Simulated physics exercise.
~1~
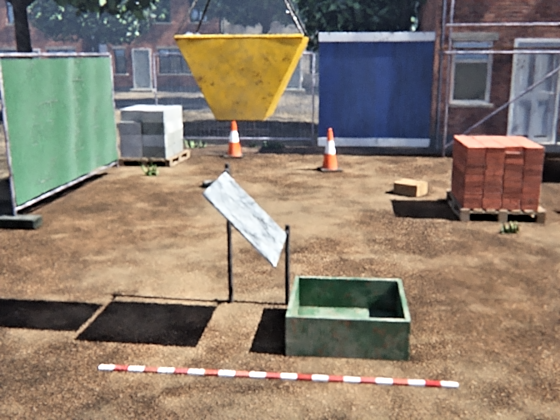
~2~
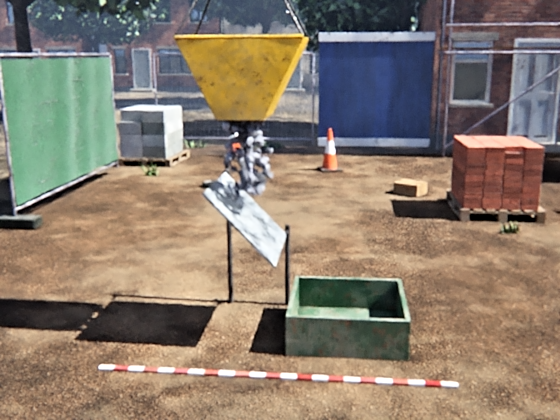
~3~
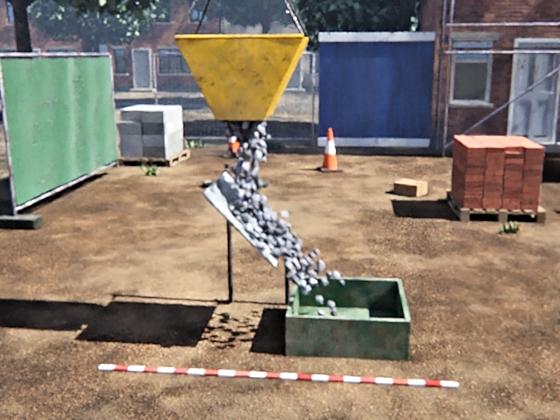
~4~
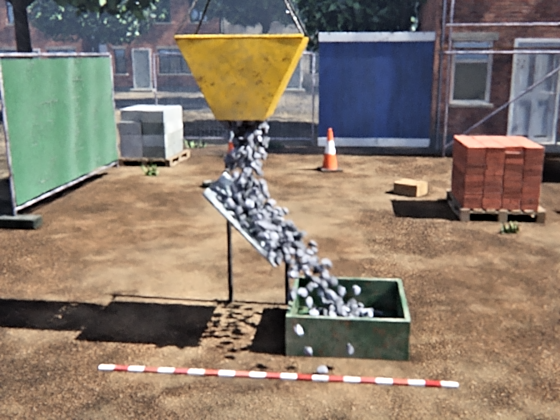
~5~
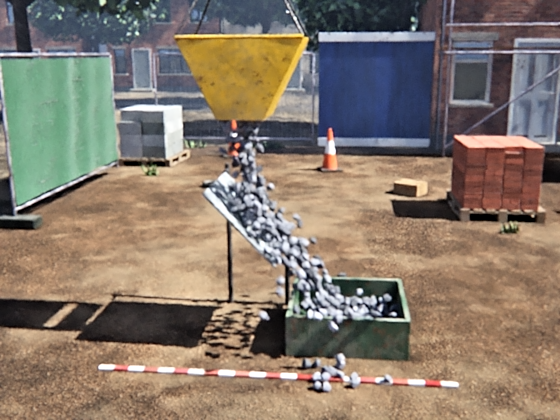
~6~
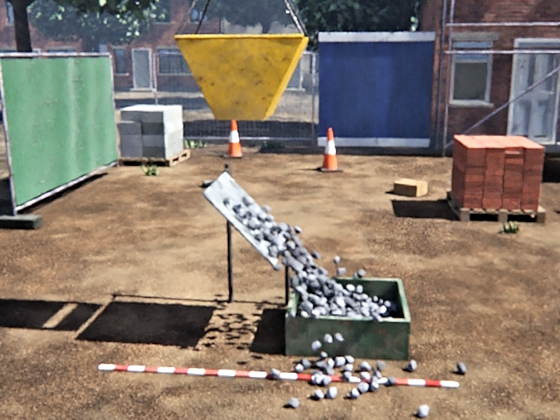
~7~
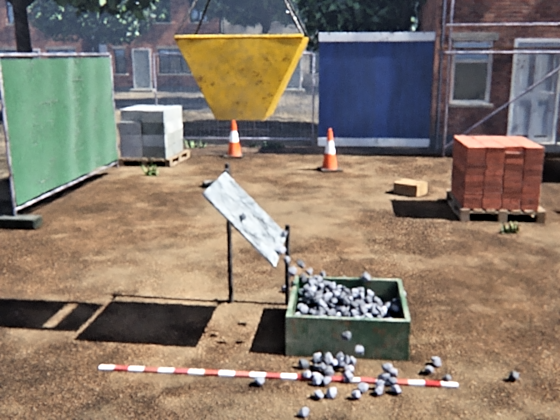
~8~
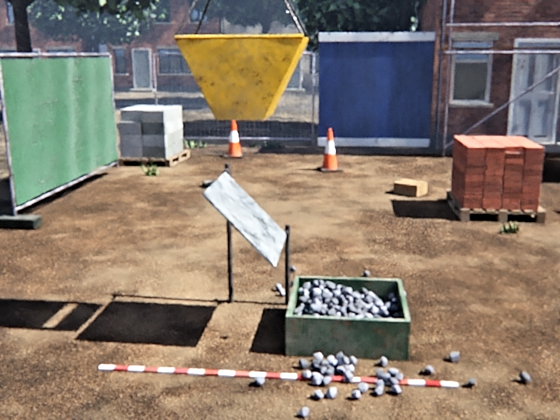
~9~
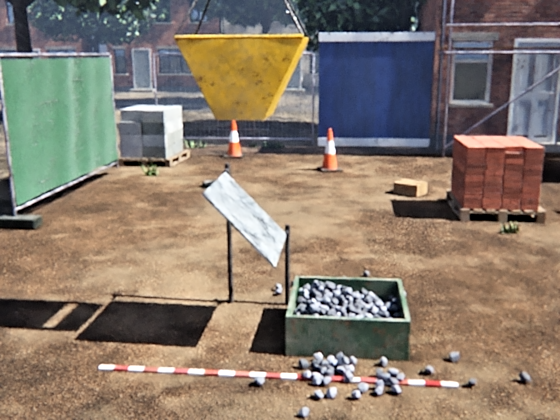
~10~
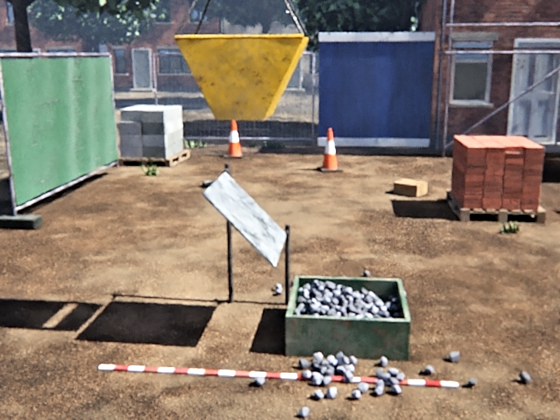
Grey stones poured from the bottom of a hanging yellow skip, slid down a tilted steel plate and tumbled into a green bin, nearly filling it, while some spilled over the front and came to rest on the dirt around the striped staff.
